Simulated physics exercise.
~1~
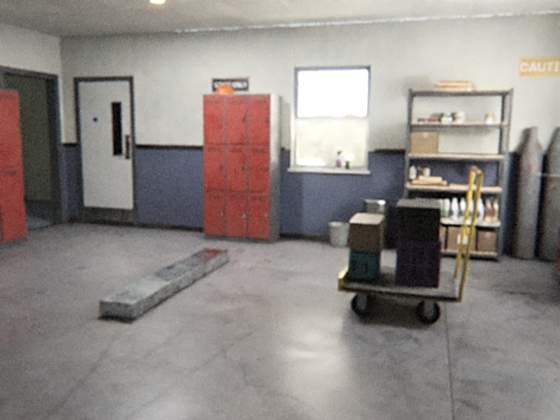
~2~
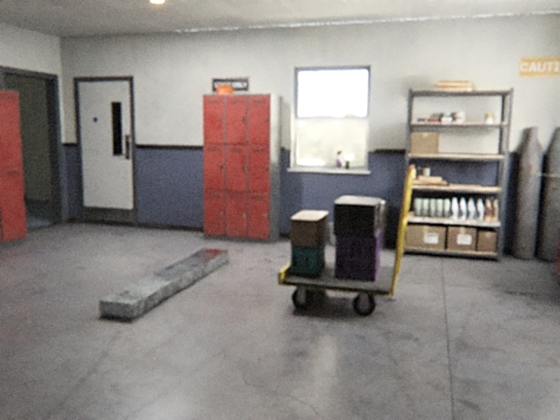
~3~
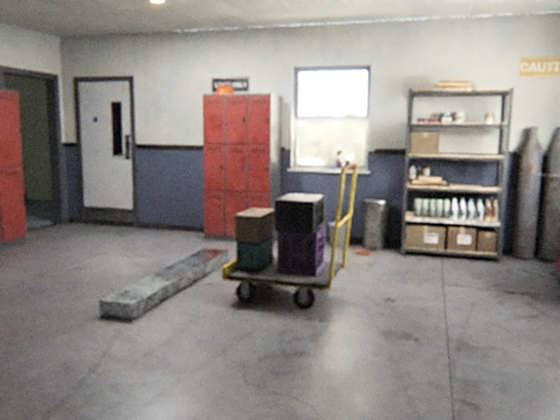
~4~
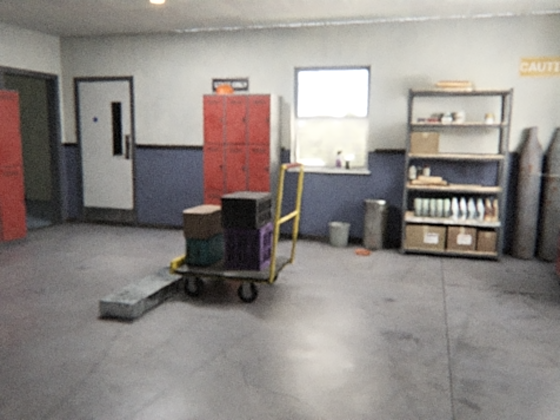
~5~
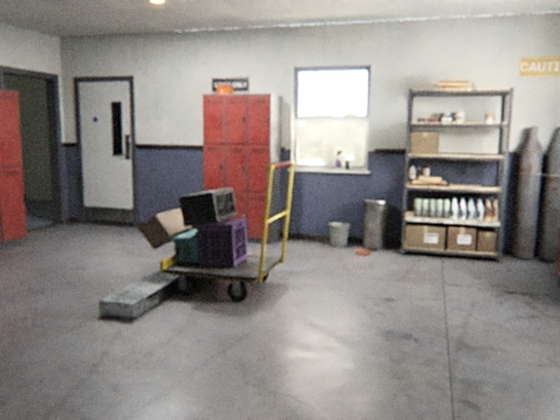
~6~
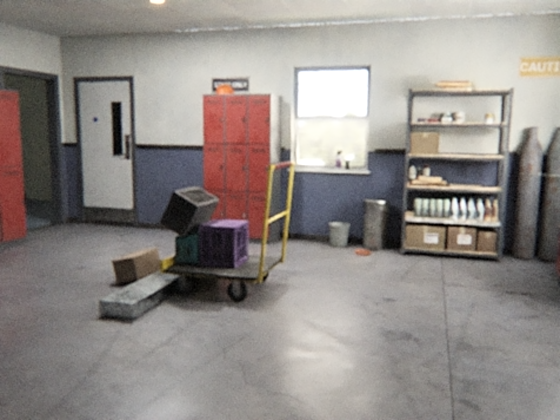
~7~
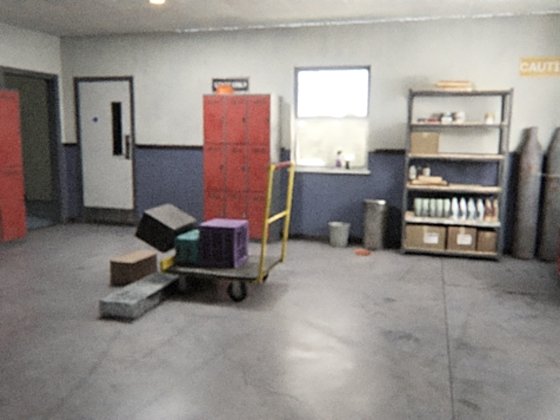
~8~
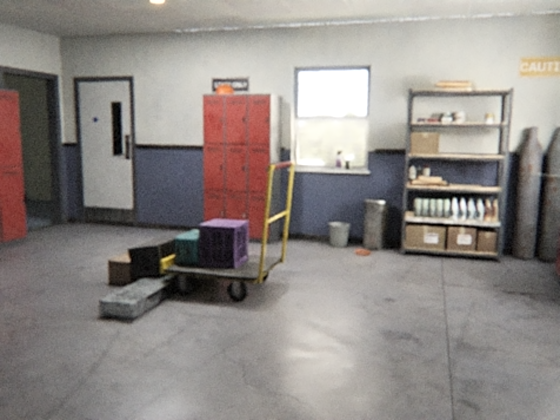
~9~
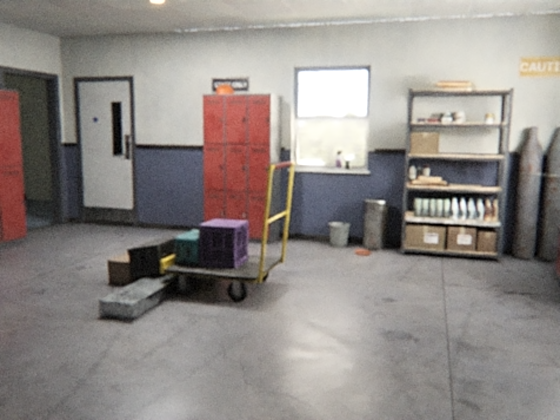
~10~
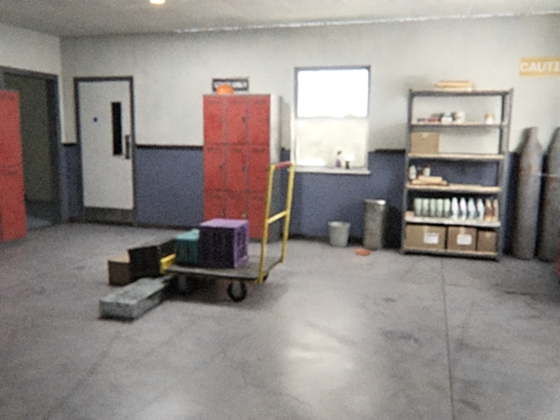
A flat trolley with a yellow handle rolls left across the grey floor of a locker room, seen from a still, level viewpoint. It carries a brown box on a teal one at the left and a black crate on a purple crate at the right, with red lockers, a window and shelving behind. The trolley reaches a low grey kerb and stops. The brown box tips forward and drops off the front, then the black crate slides after it, turning over as it falls. Both come to rest on the left by the kerb, while the teal and purple ones stay aboard.
